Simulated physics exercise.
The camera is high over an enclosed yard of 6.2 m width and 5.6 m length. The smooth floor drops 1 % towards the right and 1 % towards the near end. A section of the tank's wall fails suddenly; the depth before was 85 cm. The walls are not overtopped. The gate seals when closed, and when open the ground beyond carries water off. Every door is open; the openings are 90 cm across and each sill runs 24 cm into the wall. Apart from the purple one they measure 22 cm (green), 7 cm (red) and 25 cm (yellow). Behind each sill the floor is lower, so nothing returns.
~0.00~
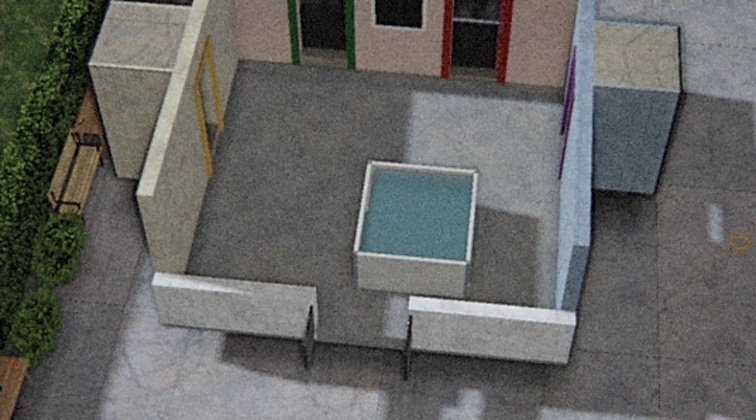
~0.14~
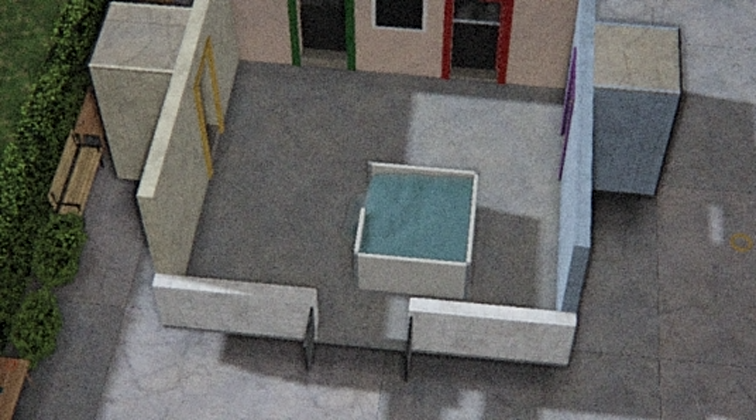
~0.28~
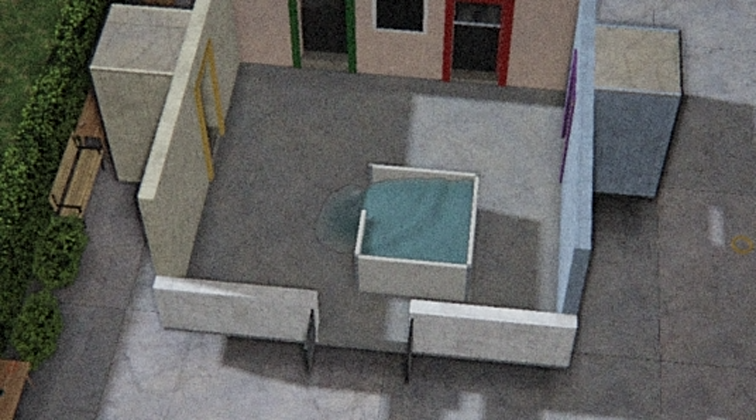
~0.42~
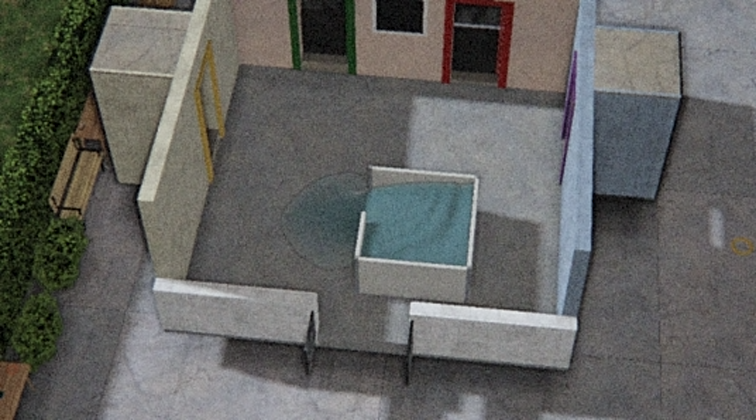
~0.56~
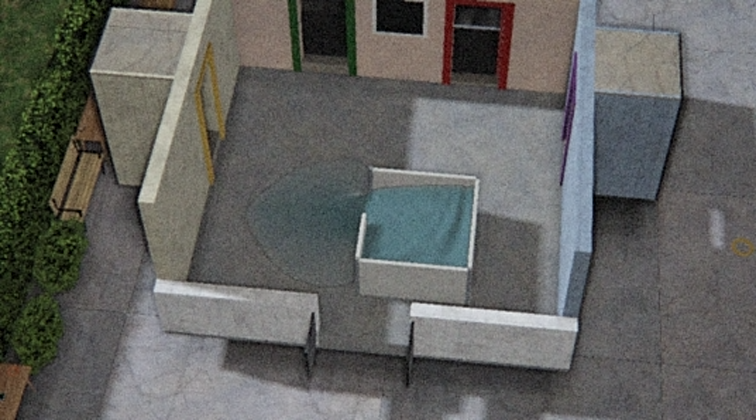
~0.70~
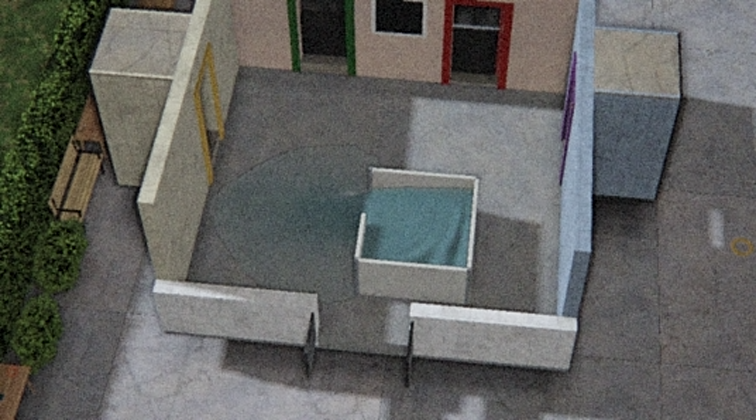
A walled yard with a square tank of still, blue-green water sat in view, then a gap opened in the tank's left side and water poured out, spreading leftward across the grey floor.
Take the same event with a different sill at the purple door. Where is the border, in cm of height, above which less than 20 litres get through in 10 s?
Some 8.5 cm above the ground.
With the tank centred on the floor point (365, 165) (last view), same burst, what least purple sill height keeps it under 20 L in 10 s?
About 12.0 cm.
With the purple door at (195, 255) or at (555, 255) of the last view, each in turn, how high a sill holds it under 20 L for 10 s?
About 21 and 9.5 cm.
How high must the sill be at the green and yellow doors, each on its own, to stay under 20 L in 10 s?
Roughly 9.5 cm at green and 23 cm at yellow.
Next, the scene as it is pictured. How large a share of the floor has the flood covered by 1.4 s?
About 35 per cent.
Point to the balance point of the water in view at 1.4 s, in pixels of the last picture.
At about (361, 235).
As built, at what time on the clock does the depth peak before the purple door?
Near 9.5 s.
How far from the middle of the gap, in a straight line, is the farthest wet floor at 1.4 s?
Some 3.8 m out.
After 1.4 s water covers 35 % of the floor, deepest (40 cm) near (358, 221); it has not reached the purple door.
After 3.0 s water covers 45 % of the floor, deepest (28 cm) near (179, 310); it has not reached the purple door.
After 10.0 s water covers 95 % of the floor, deepest (16 cm) near (485, 340); 11 cm at the purple door, 59 litres in over its 6 cm sill.
At the purple door as built, the water arrived by 5.0 s and peaked near 12 cm at 9.6 s.
With a sill of 7 cm, 41 litres would have come in within the 10 s; with 9.5 cm, 9 litres. So under 20 litres takes about 8.5 cm.
